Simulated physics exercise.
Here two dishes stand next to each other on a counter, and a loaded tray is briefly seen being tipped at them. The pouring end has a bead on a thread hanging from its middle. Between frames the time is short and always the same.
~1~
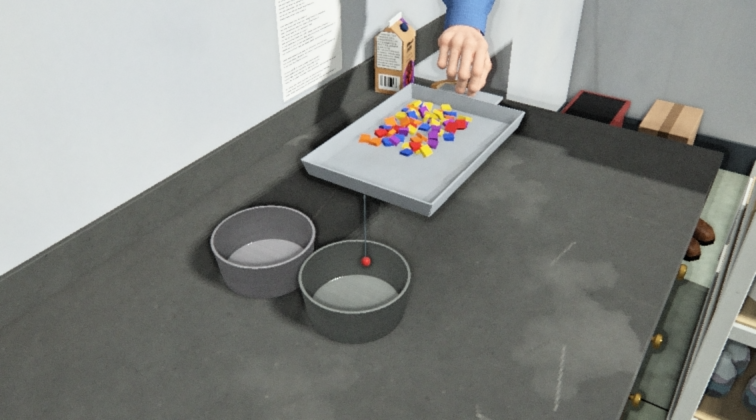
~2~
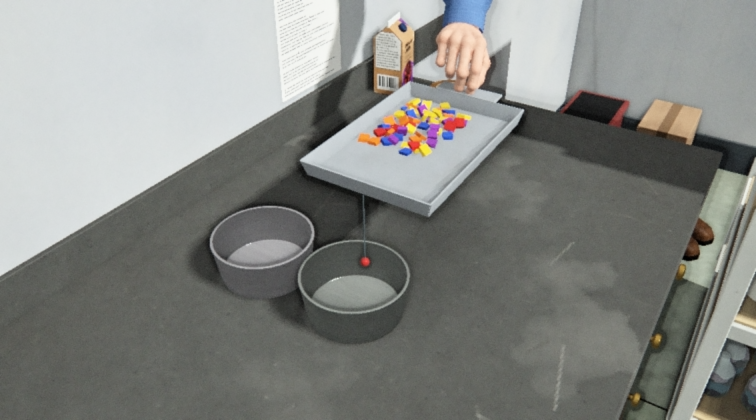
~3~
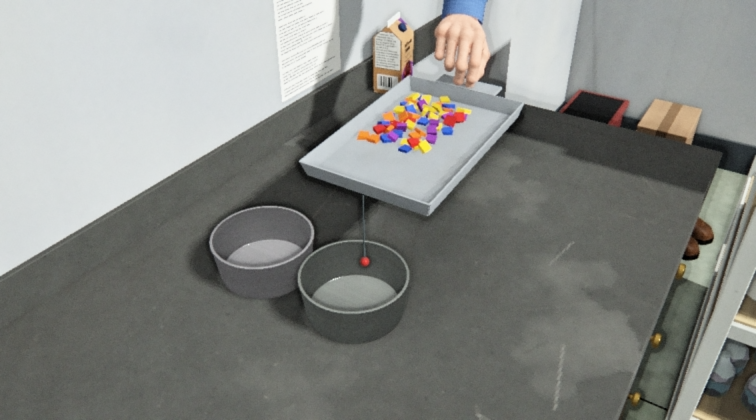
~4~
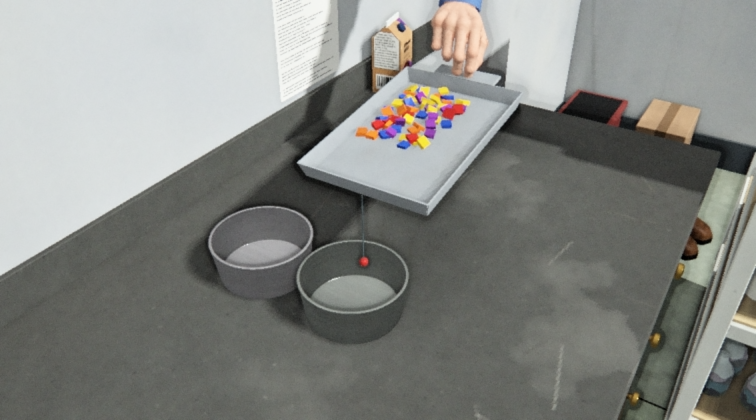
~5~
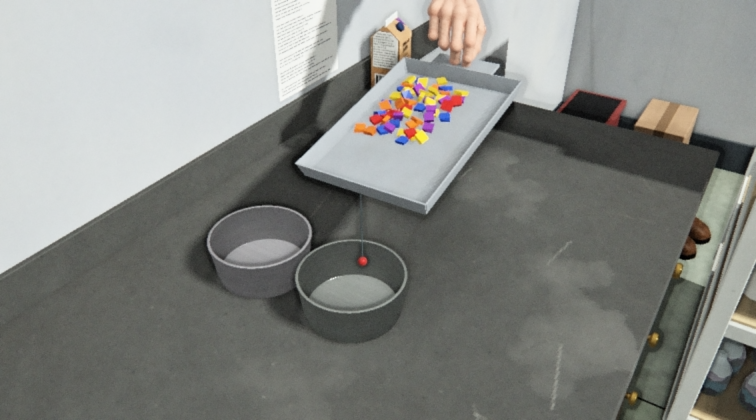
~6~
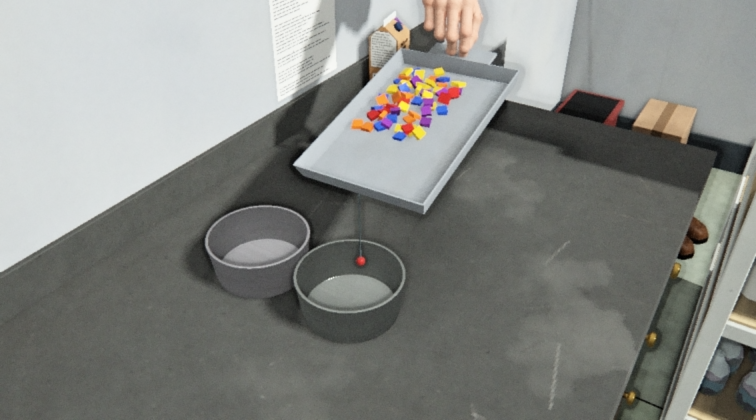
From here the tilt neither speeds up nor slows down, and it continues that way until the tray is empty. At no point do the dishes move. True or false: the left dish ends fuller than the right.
False.
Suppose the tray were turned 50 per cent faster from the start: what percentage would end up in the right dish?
That works out at roughly 60 per cent.
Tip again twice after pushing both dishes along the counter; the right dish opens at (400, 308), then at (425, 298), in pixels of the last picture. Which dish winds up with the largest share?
The first time it's the left-side dish, the second time it's the left-side dish.
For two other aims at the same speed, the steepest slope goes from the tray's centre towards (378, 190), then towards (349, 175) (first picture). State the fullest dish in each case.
Results - the dish on the right side first, the dish on the right side second.
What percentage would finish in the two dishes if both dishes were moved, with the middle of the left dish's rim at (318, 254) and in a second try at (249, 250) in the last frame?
First case around 80 %, second case around 80 %.
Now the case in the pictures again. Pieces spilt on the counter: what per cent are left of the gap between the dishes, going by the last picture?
It works out at some 100 percent.
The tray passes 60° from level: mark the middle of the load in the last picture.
In the last view, the load is centred near (331, 173).
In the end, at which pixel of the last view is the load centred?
Around (323, 313).
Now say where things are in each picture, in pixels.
The first picture shows corners of the pouring end near (308, 159) and (430, 201), level; middle of the load near (425, 128), mosaic tiles; left dish near (231, 276); right dish near (323, 320); bead on its thread near (366, 262).
The second picture shows corners of the pouring end near (307, 159) and (429, 201), level; middle of the load near (424, 126).
The third picture shows corners of the pouring end near (306, 160) and (428, 200), tipped barely, lowest at the left corner; middle of the load near (423, 122).
The fourth picture shows corners of the pouring end near (304, 161) and (426, 201), tipped a little, lowest at the left corner; middle of the load near (422, 115).
The fifth picture shows corners of the pouring end near (302, 162) and (424, 200), tipped a little, lowest at the left corner; middle of the load near (420, 108).
The sixth picture shows corners of the pouring end near (300, 163) and (421, 200), tipped a little, lowest at the left corner; middle of the load near (417, 101); left dish near (226, 276); right dish near (318, 320).
Shortly afterwards, tray tipped steeply; the bulk on the tray; only a few in the right dish; a little in the air.
Next, tray tipped past a quarter turn; near two thirds on the tray; near a quarter in the right dish; a little outside both; only a few in the air.
Some moments later, tray tipped past a quarter turn; near two thirds in the right dish; a little in the left dish; near a quarter outside both.
In the end, tray tipped past a quarter turn; near two thirds in the right dish; a little in the left dish; near a quarter outside both.
